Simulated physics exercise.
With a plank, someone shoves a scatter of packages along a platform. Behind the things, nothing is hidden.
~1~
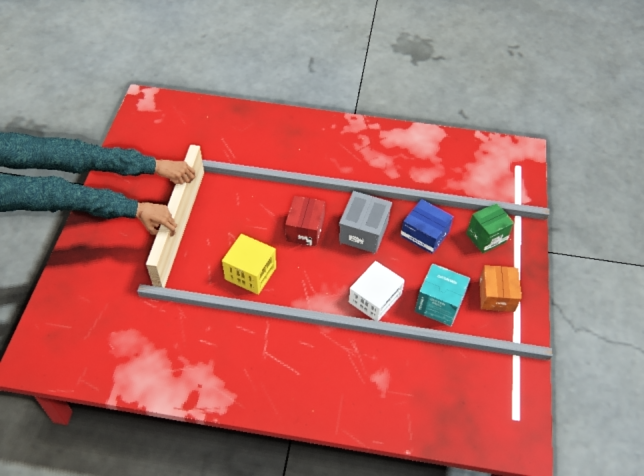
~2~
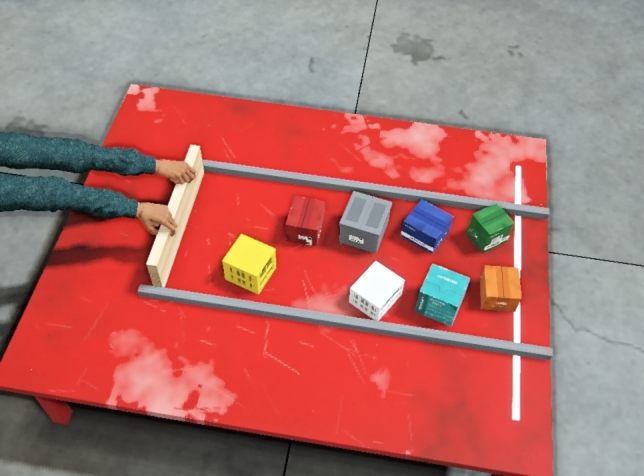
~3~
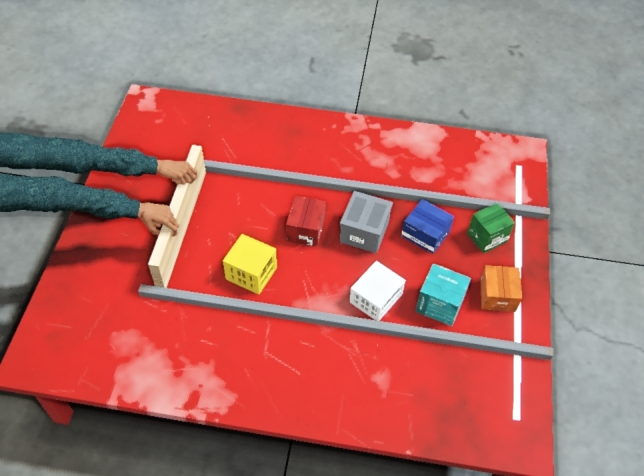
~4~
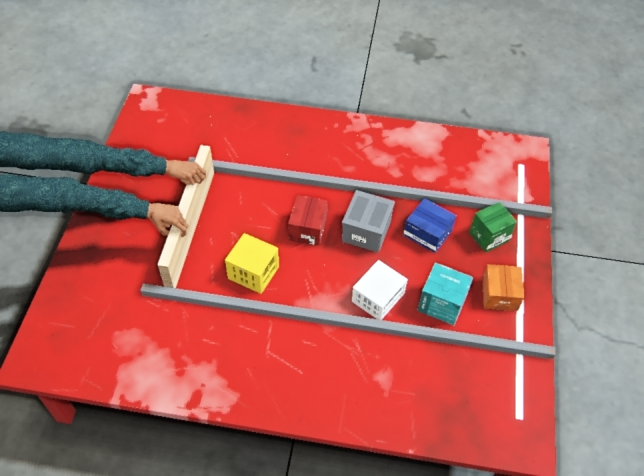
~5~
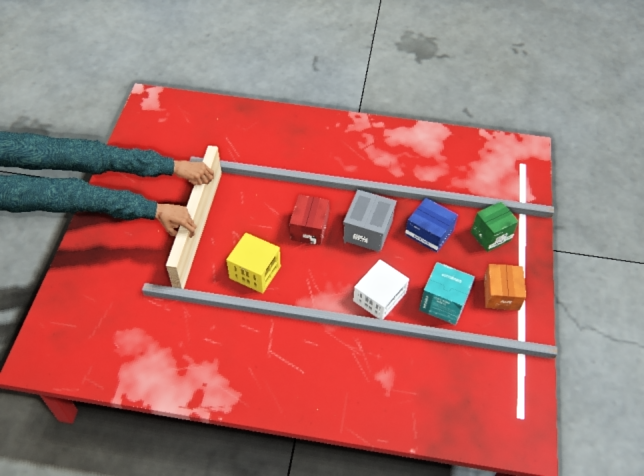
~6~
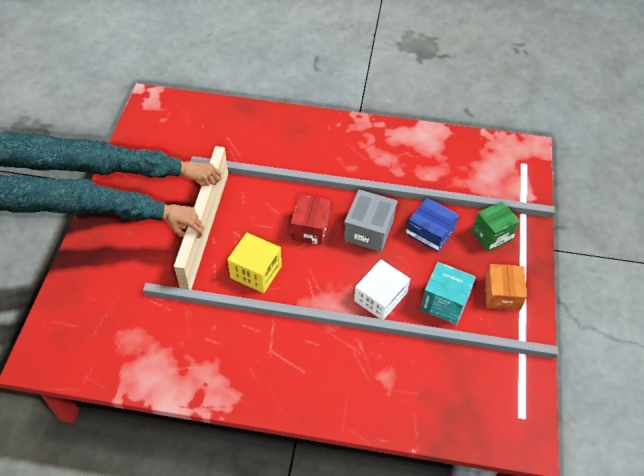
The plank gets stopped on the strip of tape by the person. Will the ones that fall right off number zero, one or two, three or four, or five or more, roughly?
The ones that plunge will number five or more.
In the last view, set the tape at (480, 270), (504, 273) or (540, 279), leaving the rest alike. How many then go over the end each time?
In order, 4, 6 and 8.
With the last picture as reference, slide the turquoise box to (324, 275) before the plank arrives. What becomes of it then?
In that case it ends up off.
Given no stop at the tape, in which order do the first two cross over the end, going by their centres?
The green parcel first, the orange box second.
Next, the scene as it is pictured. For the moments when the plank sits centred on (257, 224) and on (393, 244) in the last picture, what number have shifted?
At first I count 1, and then 8.
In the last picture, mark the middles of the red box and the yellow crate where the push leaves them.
You'll see the red box at (543, 253), with the yellow crate at (547, 302).
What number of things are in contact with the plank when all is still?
In total, 2.
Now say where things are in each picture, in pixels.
Orange box (500, 289); green parcel (490, 228); turquoise box (442, 295); plank (178, 215); tape (517, 278), in the first picture.
Green parcel (490, 228); plank (178, 215), in the second picture.
Turquoise box (443, 295); white crate (377, 291), in the third picture.
Orange box (503, 288); red box (308, 221), in the fourth picture.
Green parcel (494, 227); grey tote (369, 222), in the fifth picture.
Orange box (506, 287); green parcel (495, 227); turquoise box (447, 294); plank (203, 217); tape (523, 276), in the sixth picture.
Early on, none off yet; orange box at rest near (506, 287); green parcel at rest near (495, 227); turquoise box at rest near (447, 294).
A while later, none off yet; orange box moving near (508, 287); green parcel travelled about its own width near (517, 231); turquoise box travelled a little near (471, 295).
Further along, two off so far; orange box in the air near (569, 332); green parcel down on the ground near (577, 309); turquoise box travelled well along near (559, 309).
Finally, the number that fall off is five or more; lost, grey tote, white crate, blue box, turquoise box, green parcel and orange box.
